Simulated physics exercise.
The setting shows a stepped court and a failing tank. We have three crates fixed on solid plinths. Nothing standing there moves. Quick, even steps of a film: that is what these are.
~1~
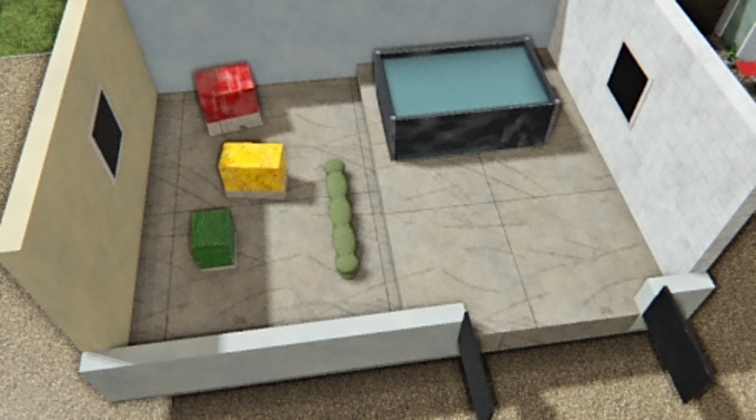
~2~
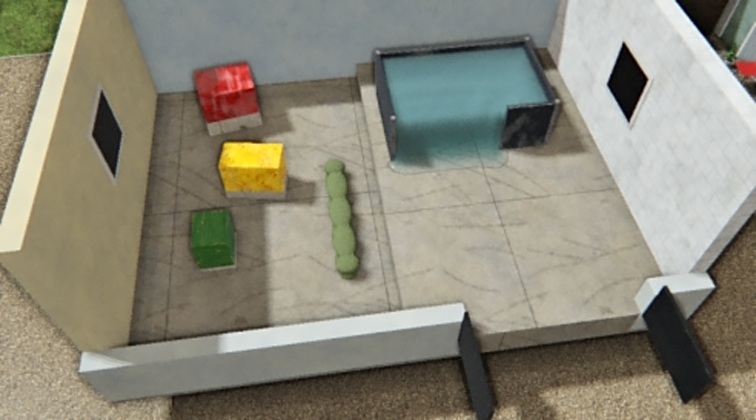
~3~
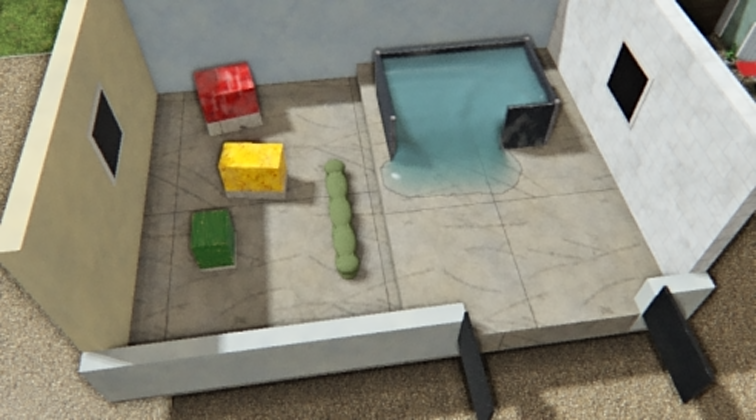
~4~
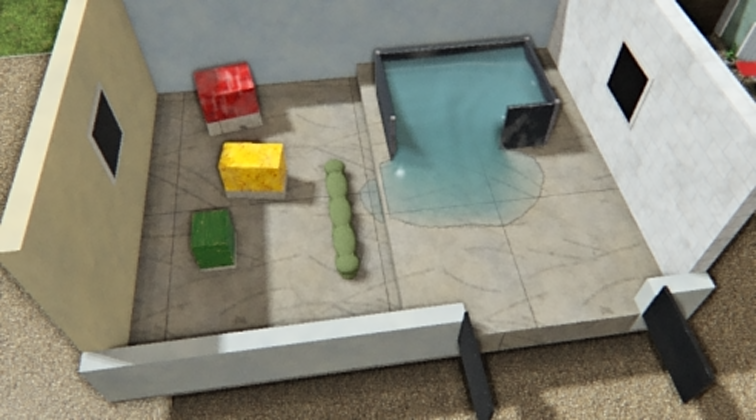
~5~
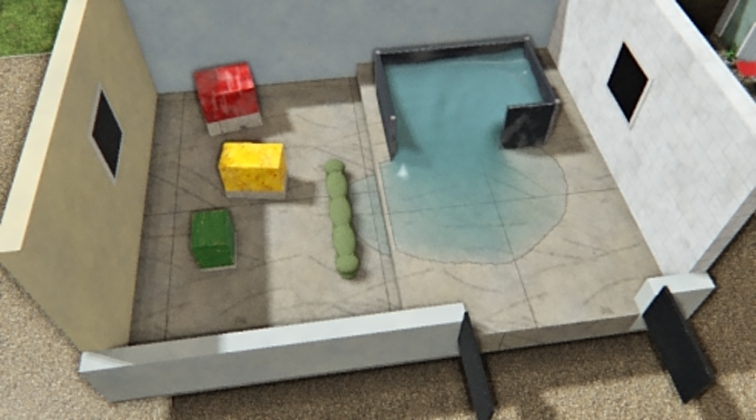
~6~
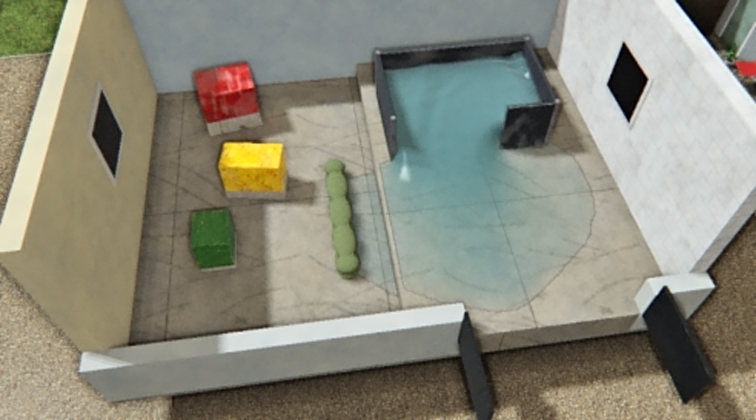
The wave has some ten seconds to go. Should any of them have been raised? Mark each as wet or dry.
Red crate: Dry; yellow crate: Dry; green crate: Wet.
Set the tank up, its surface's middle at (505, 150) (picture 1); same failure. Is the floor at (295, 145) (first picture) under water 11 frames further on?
By then that patch is left unwetted.
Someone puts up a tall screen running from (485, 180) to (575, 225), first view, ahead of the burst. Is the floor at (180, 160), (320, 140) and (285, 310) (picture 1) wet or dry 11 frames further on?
The first point comes out unwetted, the next unwetted, the last inundated.
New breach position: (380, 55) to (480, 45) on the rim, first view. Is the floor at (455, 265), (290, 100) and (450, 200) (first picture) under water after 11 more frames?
Taken in turn, that's not reached, reached, and finally not reached.
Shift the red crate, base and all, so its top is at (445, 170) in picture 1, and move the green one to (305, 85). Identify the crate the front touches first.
Answer: The red one.
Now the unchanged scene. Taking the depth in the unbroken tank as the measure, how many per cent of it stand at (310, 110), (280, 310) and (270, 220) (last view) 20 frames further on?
Respectively near 0, 10 and 2 per cent.
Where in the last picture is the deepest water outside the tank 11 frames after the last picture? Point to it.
Deepest point: Roughly (392, 338).
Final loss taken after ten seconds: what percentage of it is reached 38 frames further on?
It comes to around 85 per cent.
A moment on, water covers 35 % of the floor; the red crate not reached, the yellow crate not reached, the green crate not reached.
Next, water covers 40 % of the floor; the red crate not reached, the yellow crate not reached, the green crate not reached.
Then, water covers 55 % of the floor; the red crate not reached, the yellow crate water round its plinth, the green crate water round its plinth.
Later, water covers 80 % of the floor; the red crate water round its plinth, the yellow crate water round its plinth, the green crate water round its plinth.
In the end, water covers 90 % of the floor; the red crate stayed above the water, the yellow crate stayed above the water, the green crate was topped.
